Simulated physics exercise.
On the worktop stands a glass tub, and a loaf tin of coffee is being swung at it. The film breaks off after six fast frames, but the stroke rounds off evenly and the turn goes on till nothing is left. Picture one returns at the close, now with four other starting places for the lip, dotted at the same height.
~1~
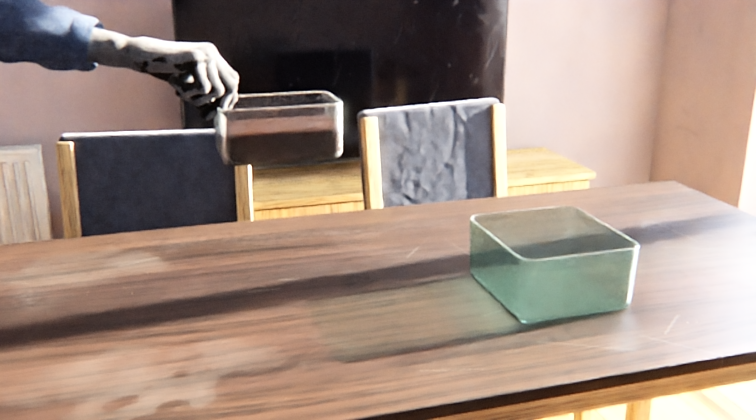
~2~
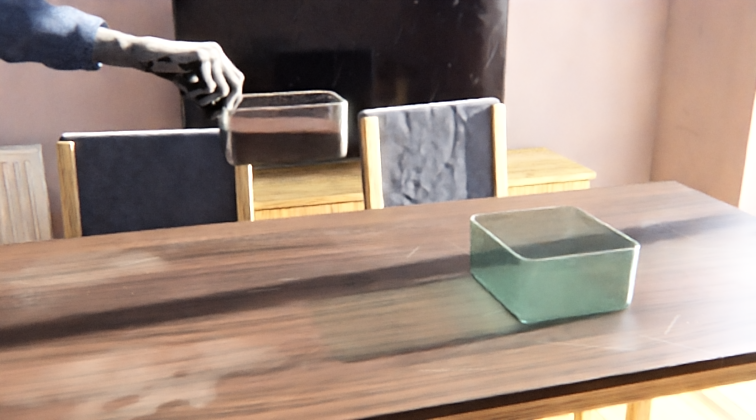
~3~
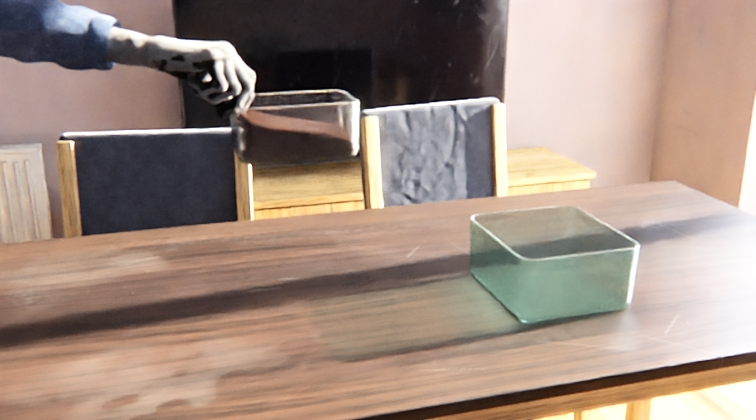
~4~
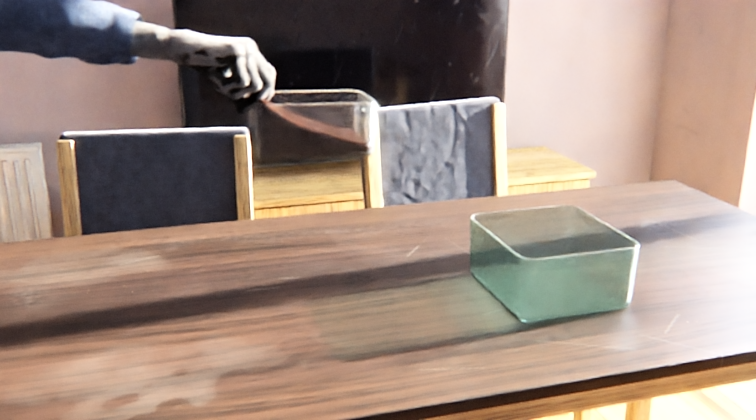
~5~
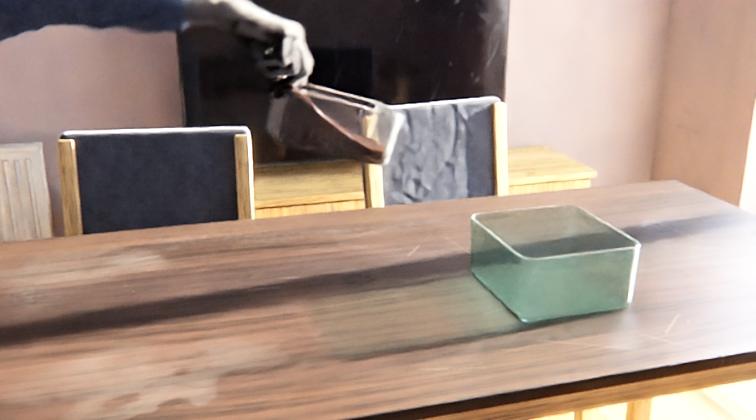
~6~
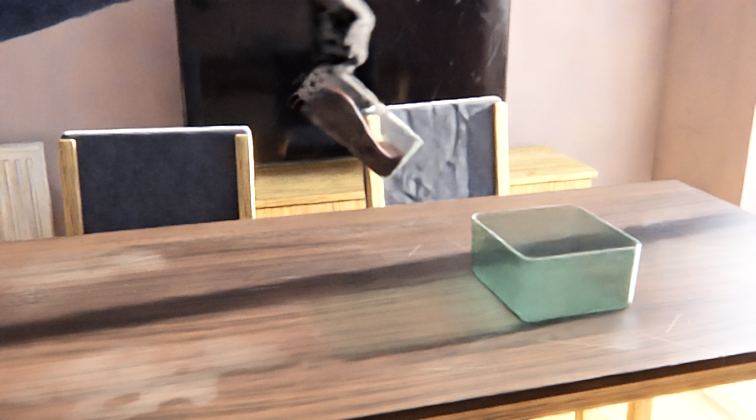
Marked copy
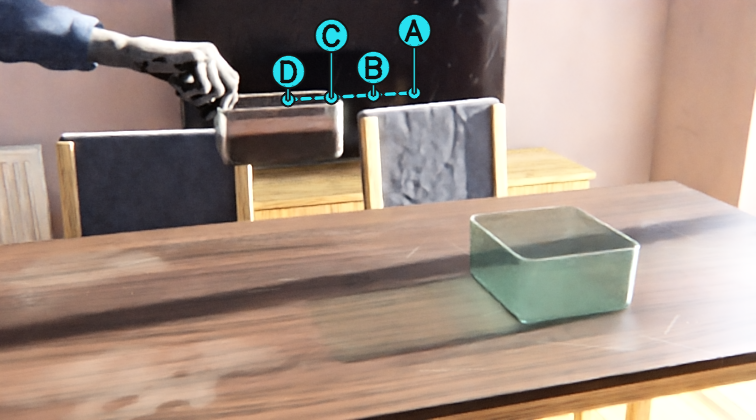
A gloved-looking hand swinging a clear container of dark liquid rightward above a table, then tipping it toward a greenish glass tub.
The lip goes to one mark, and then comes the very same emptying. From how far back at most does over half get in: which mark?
B will do.
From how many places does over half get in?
Two of them.
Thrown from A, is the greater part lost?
No, not at all.
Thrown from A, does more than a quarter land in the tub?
Yes.
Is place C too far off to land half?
Yes, that goes wrong.
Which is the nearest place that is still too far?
That is place C.
On the marked copy, A at (414, 92); B at (373, 95); C at (331, 97); D at (288, 99).
With A, about 84 % lands in the tub, 9 % falls short and 7 % goes beside or beyond.
With B, about 68 % lands in the tub, 17 % falls short and 16 % goes beside or beyond.
With C, about 23 % lands in the tub, 71 % falls short and 6 % goes beside or beyond.
With D, about 1 % lands in the tub, 98 % falls short.
